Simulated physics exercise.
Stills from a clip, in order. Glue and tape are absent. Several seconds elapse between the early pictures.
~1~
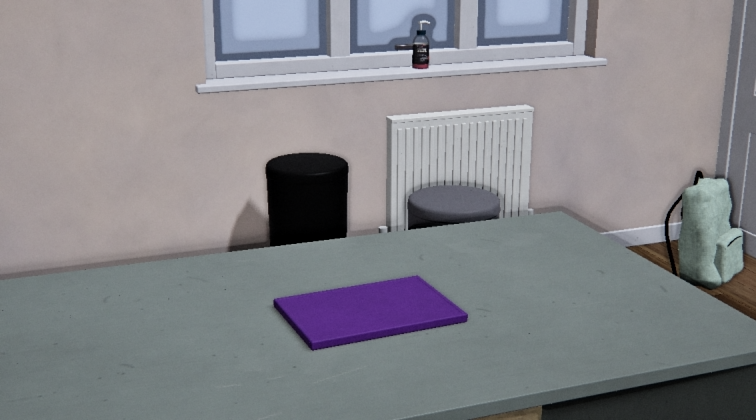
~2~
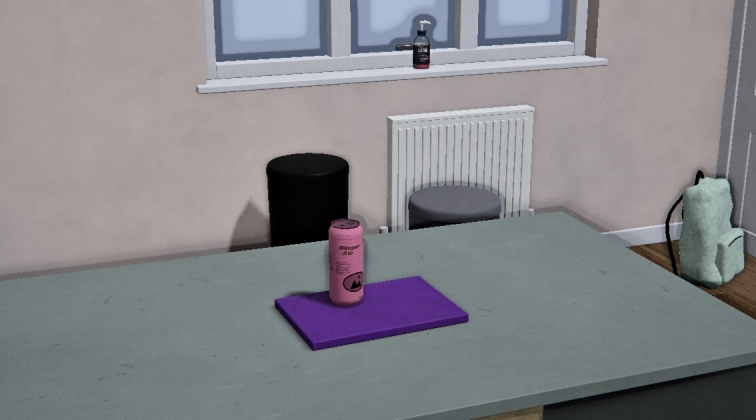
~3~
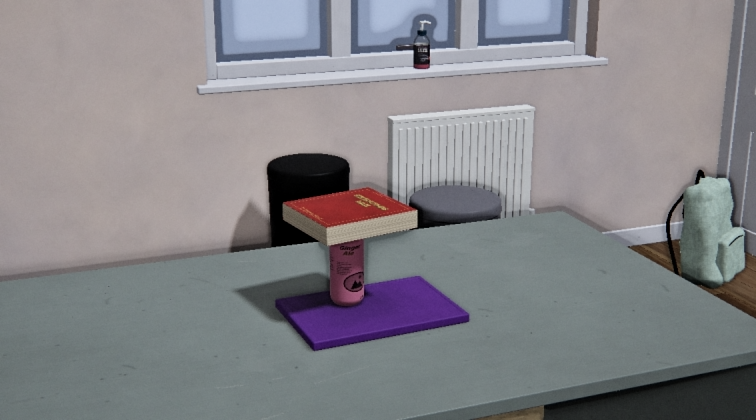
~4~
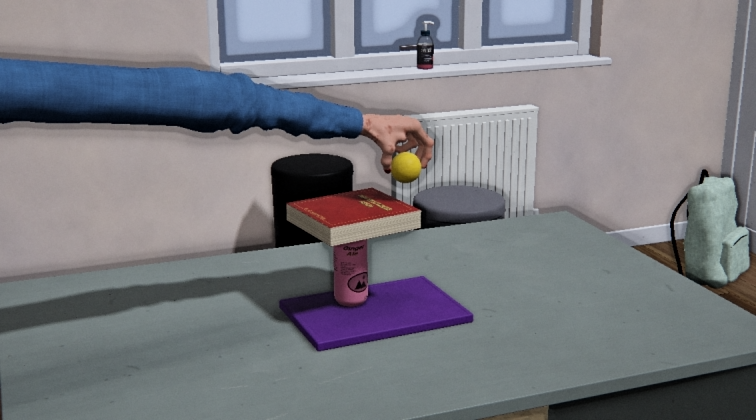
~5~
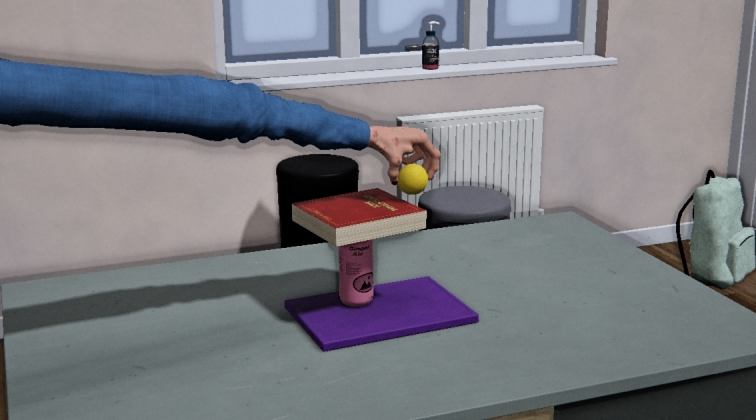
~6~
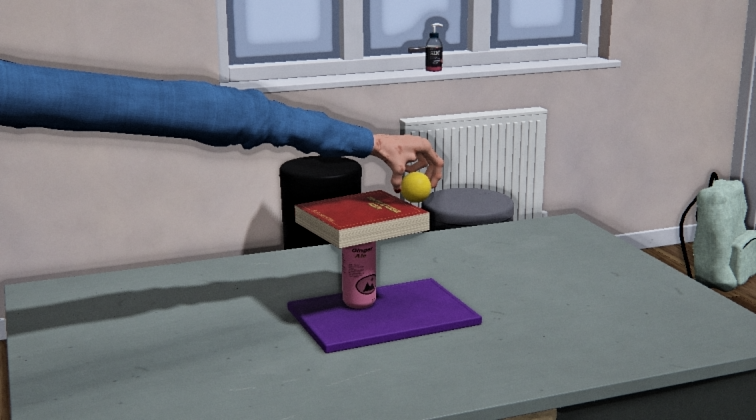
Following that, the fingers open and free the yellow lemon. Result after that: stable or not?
Not stable.
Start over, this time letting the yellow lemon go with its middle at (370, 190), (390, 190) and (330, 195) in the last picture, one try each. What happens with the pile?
First the pile remains standing, second it remains standing, third it remains standing.
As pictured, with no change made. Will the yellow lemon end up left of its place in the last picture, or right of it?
That would be the viewer's right.
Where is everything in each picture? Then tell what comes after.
In the first picture, the last thing is not in view yet.
In the second picture, the last thing is not in view yet; purple tray (370, 310).
In the third picture, the last thing is not in view yet; pink can (347, 263).
In the fourth picture, coming down; yellow lemon (406, 168); red book (353, 215).
In the fifth picture, coming down; yellow lemon (413, 179); purple tray (380, 311).
In the sixth picture, set down, still held; yellow lemon (416, 187); pink can (359, 265).
Then, 0.30 s later than the last frame, yellow lemon now fallen.
Then, 0.40 s later than the last frame, things are still on the move.
Then, 0.60 s later than the last frame, as before.
When it is over, fallen, yellow lemon; the other 3 as before. End places, in pixels of the last picture, yellow lemon near (445, 276). The pile gives way.
